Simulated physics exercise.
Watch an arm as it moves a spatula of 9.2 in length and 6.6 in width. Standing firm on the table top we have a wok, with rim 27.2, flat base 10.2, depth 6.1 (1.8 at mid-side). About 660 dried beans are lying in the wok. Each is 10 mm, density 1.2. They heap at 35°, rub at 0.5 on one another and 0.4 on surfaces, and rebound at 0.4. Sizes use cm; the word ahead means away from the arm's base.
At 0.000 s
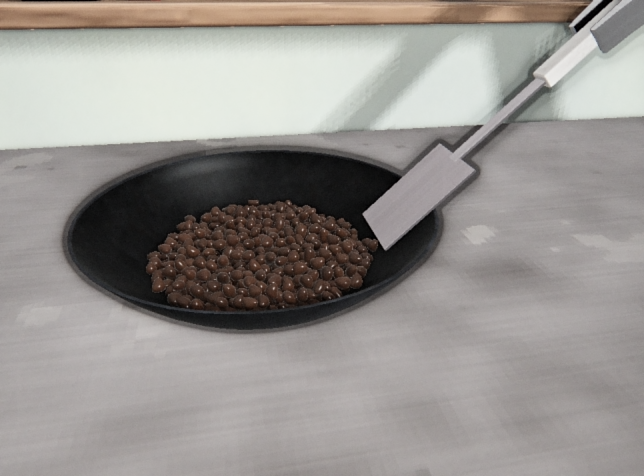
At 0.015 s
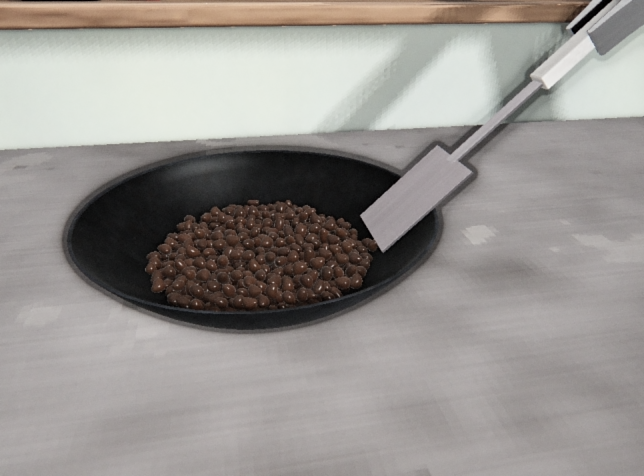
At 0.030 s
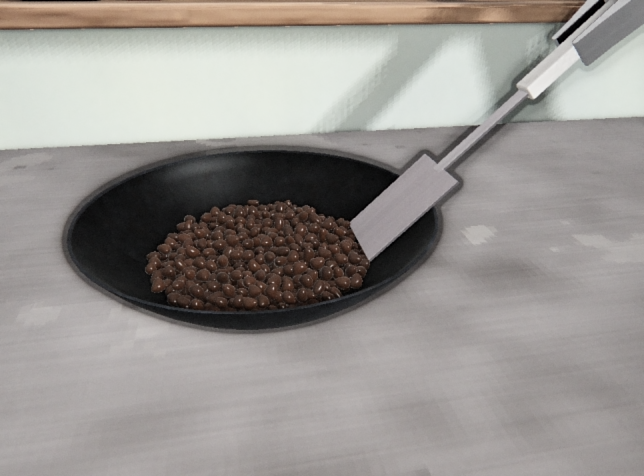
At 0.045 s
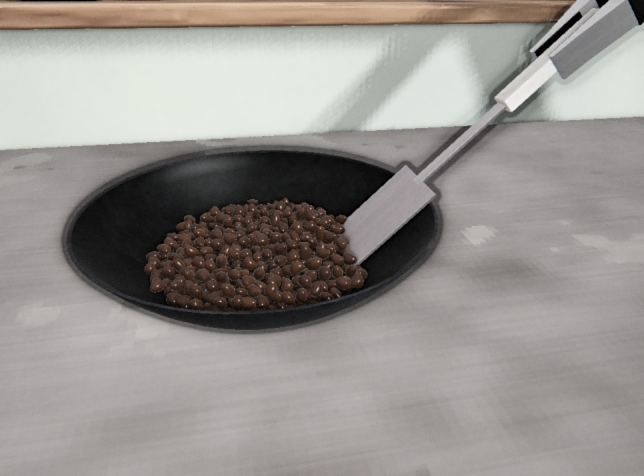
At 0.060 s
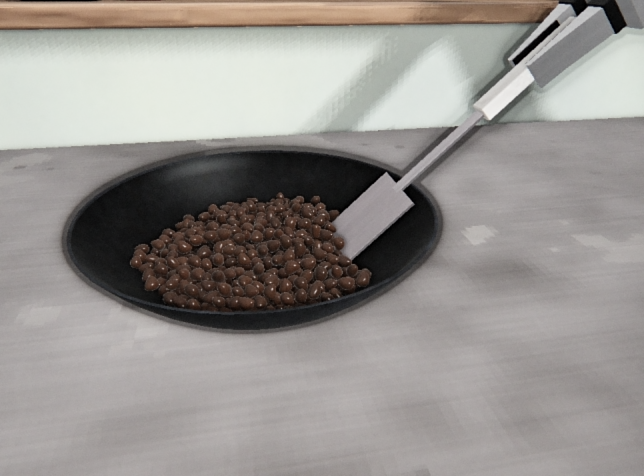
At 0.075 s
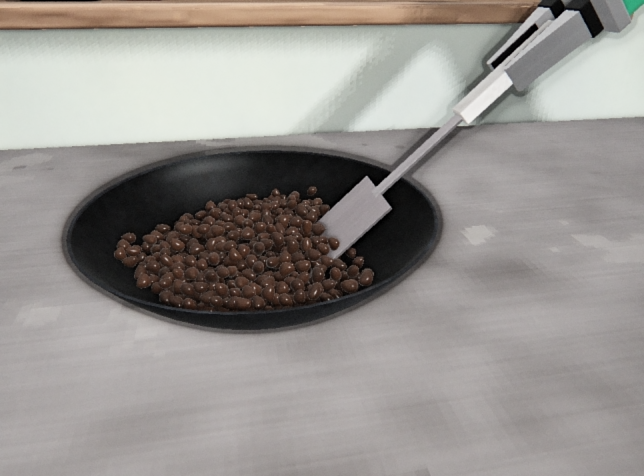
On a grey tabletop, a mechanical arm slid a flat metal spatula down and leftward into a black wok, pushing into the heap of brown beans, which shifted and spread out a little toward the left.
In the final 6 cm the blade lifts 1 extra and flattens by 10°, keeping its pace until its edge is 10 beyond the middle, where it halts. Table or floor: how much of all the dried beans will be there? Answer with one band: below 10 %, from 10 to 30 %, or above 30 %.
Above 30 %.
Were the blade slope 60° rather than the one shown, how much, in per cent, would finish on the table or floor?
40 %.
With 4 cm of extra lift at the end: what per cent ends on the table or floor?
About 30 %.
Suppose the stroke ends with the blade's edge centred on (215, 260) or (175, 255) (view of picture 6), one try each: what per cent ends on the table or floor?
Roughly 0 and 15 per cent.
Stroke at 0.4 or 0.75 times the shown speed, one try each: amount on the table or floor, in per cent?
Around 20 per cent and around 35 per cent.
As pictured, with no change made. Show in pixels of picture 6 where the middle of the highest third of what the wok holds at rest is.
The middle lies somewhere around (199, 249).
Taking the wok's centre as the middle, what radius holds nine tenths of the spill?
I reckon it's some 40 centimetres.
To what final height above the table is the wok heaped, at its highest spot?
Height at rest: Roughly 5.5 cm.
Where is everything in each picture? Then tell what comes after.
Spatula top edge at (457, 156), sloping 43°; upper third of the load around (264, 245), from x 150 to 370, top at y 205; 656 in the wok, in the first frame.
Spatula top edge at (454, 158), sloping 43°; upper third of the load around (264, 245), from x 150 to 370, top at y 205, in the second frame.
Spatula top edge at (441, 167), sloping 43°; upper third of the load around (262, 245), from x 150 to 365, top at y 205, in the third frame.
Spatula top edge at (420, 179), sloping 43°; upper third of the load around (264, 243), from x 150 to 360, top at y 205, in the fourth frame.
Spatula top edge at (399, 187), sloping 43°; upper third of the load around (258, 240), from x 135 to 365, top at y 200, in the fifth frame.
Spatula top edge at (379, 191), sloping 43°; upper third of the load around (248, 238), from x 120 to 370, top at y 190; 656 in the wok, in the sixth frame.
After 0.11 s, sloping 43°, highest piece 6 above the table; 656 in the wok.
After 0.15 s, sloping 40°, highest piece 7 above the table; 656 in the wok.
After 0.37 s, sloping 33°, highest piece 11 above the table; 409 in the wok, 96 on the table or floor, 151 on the blade or in flight.
After 1.42 s, sloping 33°, highest piece 7 above the table; 408 in the wok, 248 on the table or floor.
At rest, 408 in the wok, 248 on the table or floor. That is 38 % on the table or floor.
